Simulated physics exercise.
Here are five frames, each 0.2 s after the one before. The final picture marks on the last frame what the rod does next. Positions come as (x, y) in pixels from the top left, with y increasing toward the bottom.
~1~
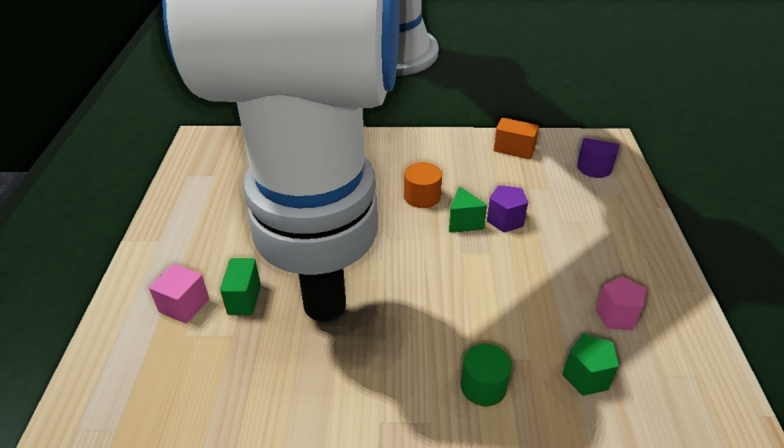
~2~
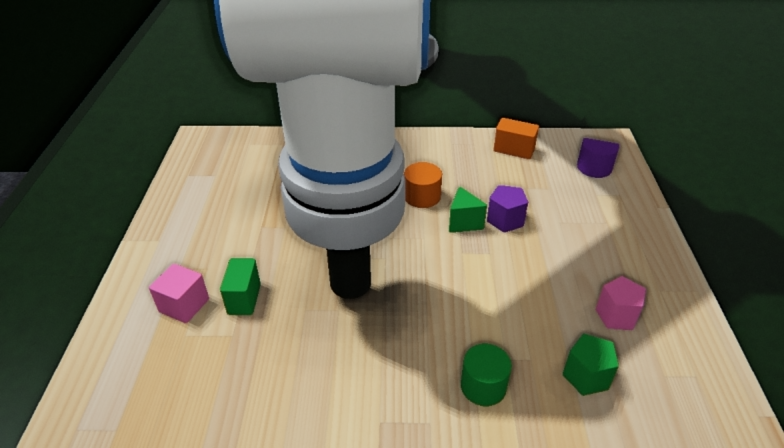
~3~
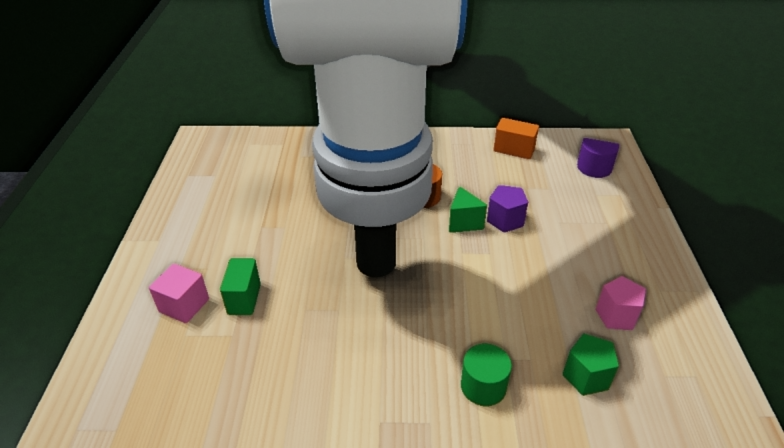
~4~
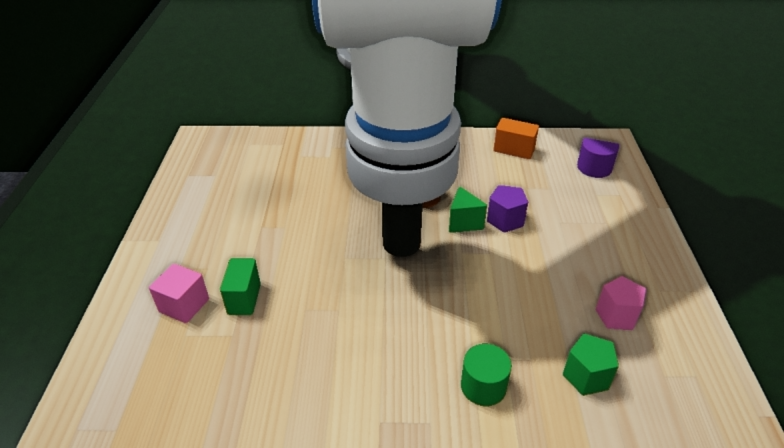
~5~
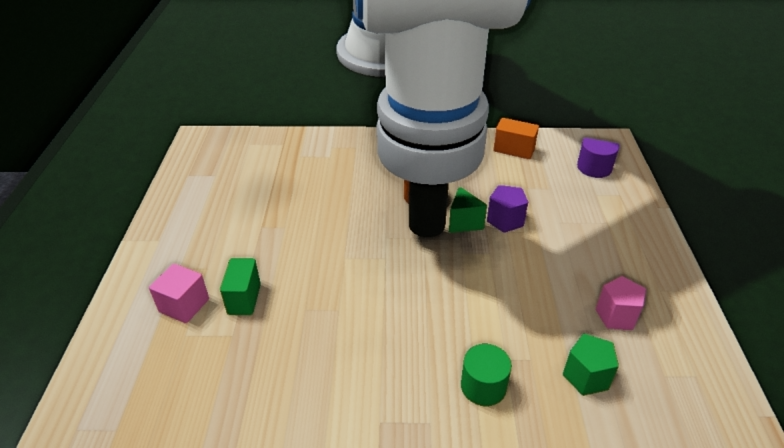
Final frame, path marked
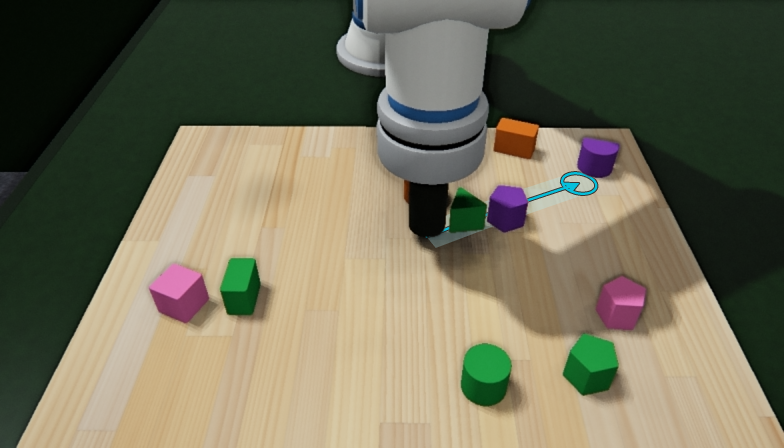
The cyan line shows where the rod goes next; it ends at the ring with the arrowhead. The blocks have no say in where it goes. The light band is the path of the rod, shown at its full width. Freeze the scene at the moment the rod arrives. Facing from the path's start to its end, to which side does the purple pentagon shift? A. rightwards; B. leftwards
A
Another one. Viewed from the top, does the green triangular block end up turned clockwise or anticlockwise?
Viewed from above: Anti-clockwise.
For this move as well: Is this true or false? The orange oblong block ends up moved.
That claim is false.
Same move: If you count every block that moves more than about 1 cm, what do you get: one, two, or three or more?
There will be two blocks displaced.
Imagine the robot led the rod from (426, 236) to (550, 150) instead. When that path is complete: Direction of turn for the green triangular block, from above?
The green triangular block rotates clockwise.
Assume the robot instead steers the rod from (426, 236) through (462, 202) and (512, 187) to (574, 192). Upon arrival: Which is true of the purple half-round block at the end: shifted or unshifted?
It is not moved.
The drawn path runs straight from (426, 236) to (579, 183).
On the path given first. One third of the way, rod (482, 206); green triangular block (503, 180), turned 65° anticlockwise; purple pentagon (533, 186), turned 55° clockwise.
Two thirds of the way, rod (533, 188); green triangular block (534, 158), turned 110° anticlockwise; purple pentagon (572, 183), turned 115° clockwise.
At the end, rod (582, 173); green triangular block (538, 154), turned 130° anticlockwise; purple pentagon (592, 183), turned 180° clockwise; orange oblong block not moved; purple half-round block not moved.
